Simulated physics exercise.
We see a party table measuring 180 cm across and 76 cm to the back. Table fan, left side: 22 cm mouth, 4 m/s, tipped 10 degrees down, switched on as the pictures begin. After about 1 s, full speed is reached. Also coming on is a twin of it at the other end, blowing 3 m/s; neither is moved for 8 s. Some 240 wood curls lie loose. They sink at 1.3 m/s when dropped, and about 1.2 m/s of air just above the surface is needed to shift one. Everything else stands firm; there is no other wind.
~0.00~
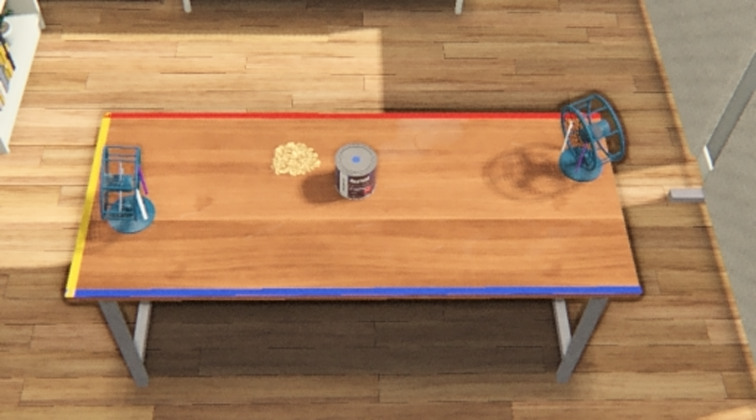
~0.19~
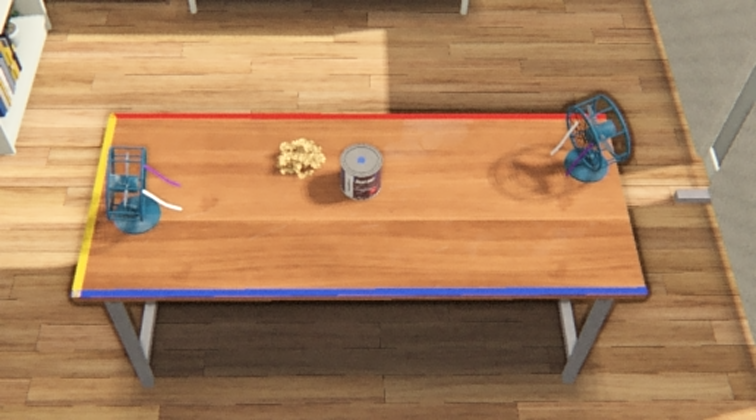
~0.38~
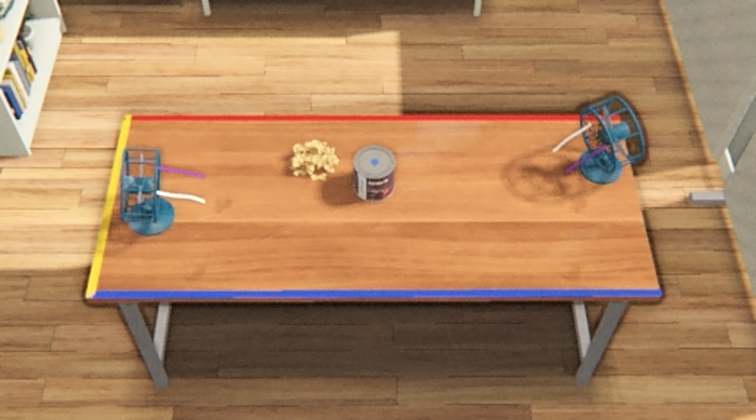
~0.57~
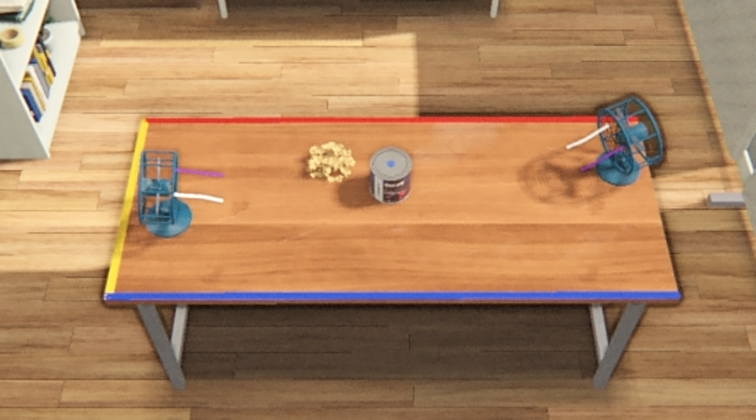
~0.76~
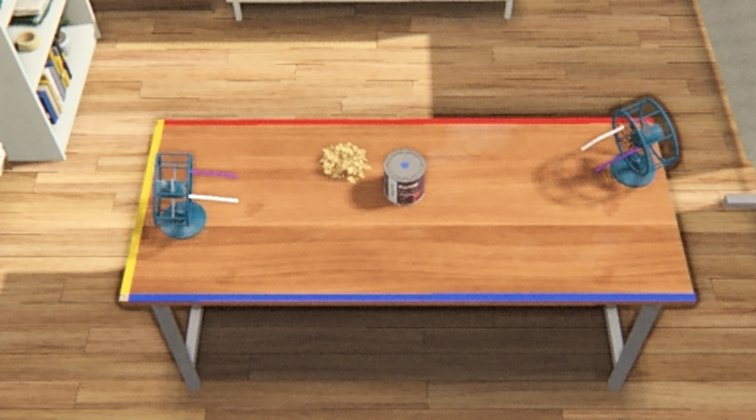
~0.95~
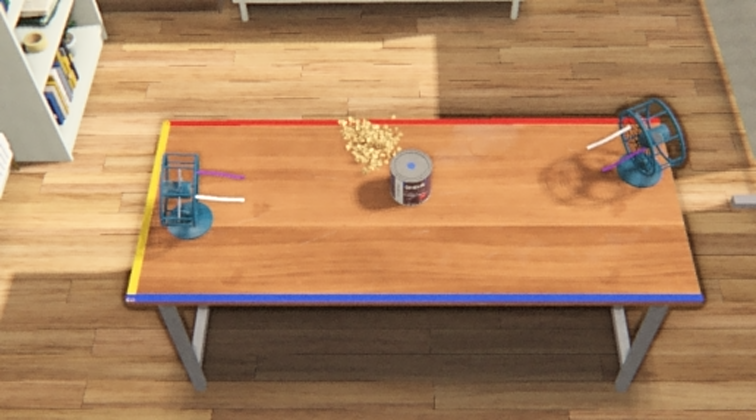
A long wooden table with red, yellow and blue edge strips stands on a sunlit plank floor, seen from above its front side, near a white bookshelf. Blue fans stand at both ends, with a grey-lidded tin and a pale yellow heap of curls between them. The fans' white and purple streamers lift inward, the view drifts left, and the heap loosens, then spreads toward the red back edge.
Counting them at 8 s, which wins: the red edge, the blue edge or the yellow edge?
The red one wins.
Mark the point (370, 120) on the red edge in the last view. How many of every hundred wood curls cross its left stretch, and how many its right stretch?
I'd guess near 5 percent left and close to 90 percent right.
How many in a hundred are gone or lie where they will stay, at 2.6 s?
My guess would be around 100 %.
After 1.6 s the count stands so, 0 % are over the blue edge, 0 % over the yellow edge and 100 % over the red edge.
After 2.6 s the count stands so, 0 % are over the blue edge, 0 % over the yellow edge and 100 % over the red edge.
After 4.4 s the count stands so, 0 % are over the blue edge, 0 % over the yellow edge and 100 % over the red edge.
After 8.0 s, at the end, 0 % are over the blue edge, 0 % over the yellow edge and 100 % over the red edge.
